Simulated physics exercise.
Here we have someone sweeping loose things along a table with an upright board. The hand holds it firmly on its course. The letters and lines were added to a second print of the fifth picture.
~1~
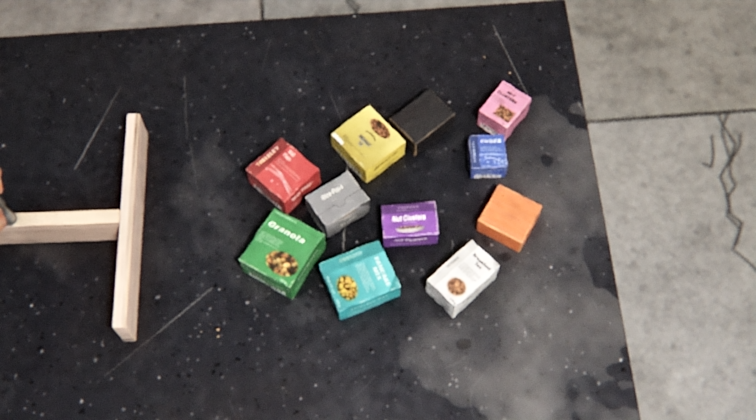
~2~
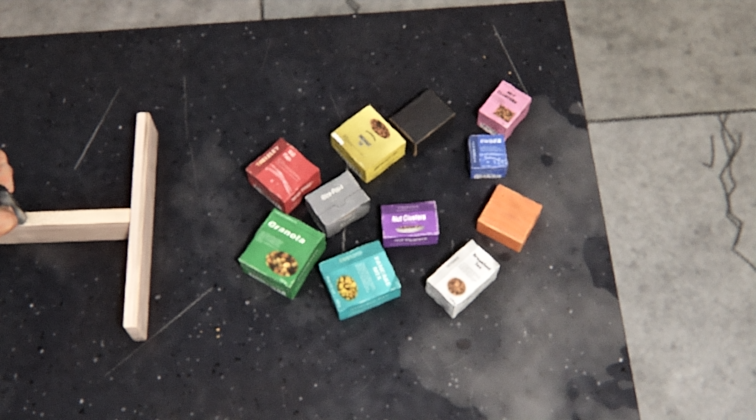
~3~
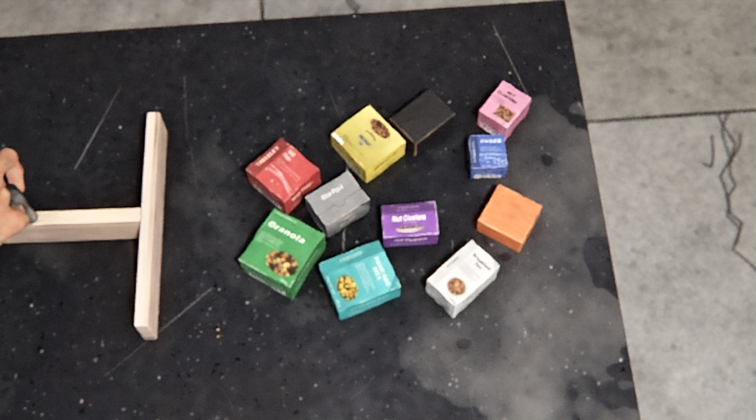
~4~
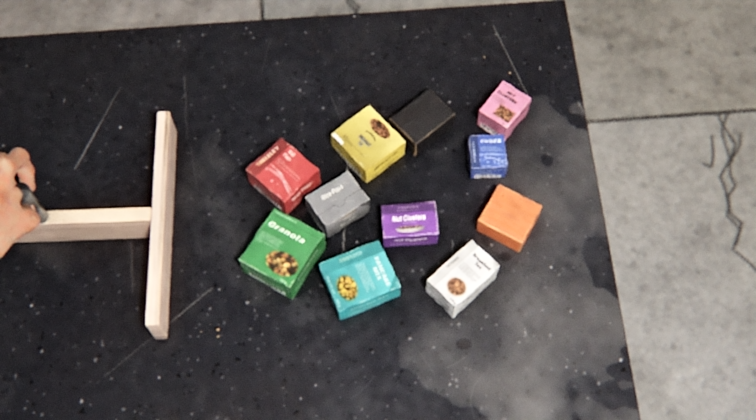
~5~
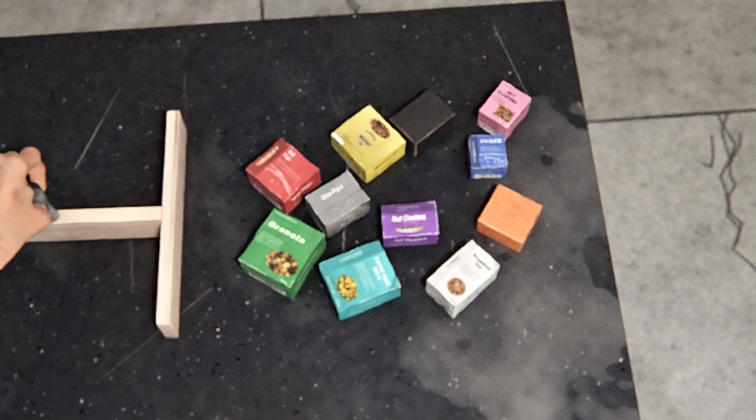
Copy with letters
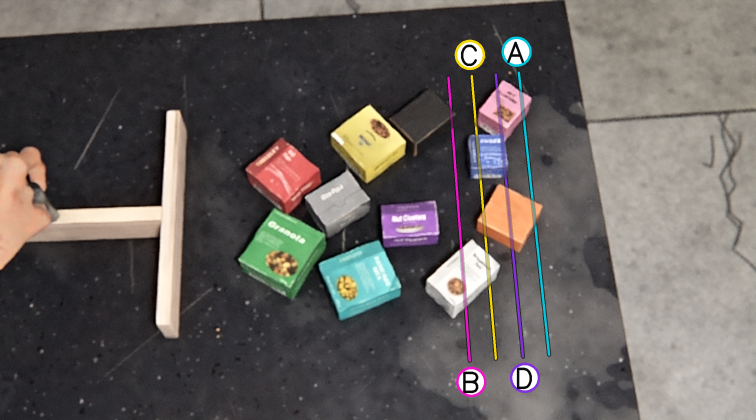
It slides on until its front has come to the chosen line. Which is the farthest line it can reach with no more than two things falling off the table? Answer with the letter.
No third one falls up to D.
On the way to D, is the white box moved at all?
By then, yes.
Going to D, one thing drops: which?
It is the orange block.
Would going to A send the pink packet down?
Yes.
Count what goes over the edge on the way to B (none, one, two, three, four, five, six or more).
The count is none.
On the marked copy, A at (533, 205); B at (458, 210); C at (483, 209); D at (509, 207).
Taking D. A third of the way, board (291, 204); black block (427, 116); turquoise packet (398, 293).
Two thirds of the way, board (412, 195); orange block (539, 226); pink packet (516, 102).
When it is over, board (507, 188); orange block over the edge; pink packet (571, 83); one fallen.
As for the rest, A drops six; B is within the limit but short; C is within the limit but short.
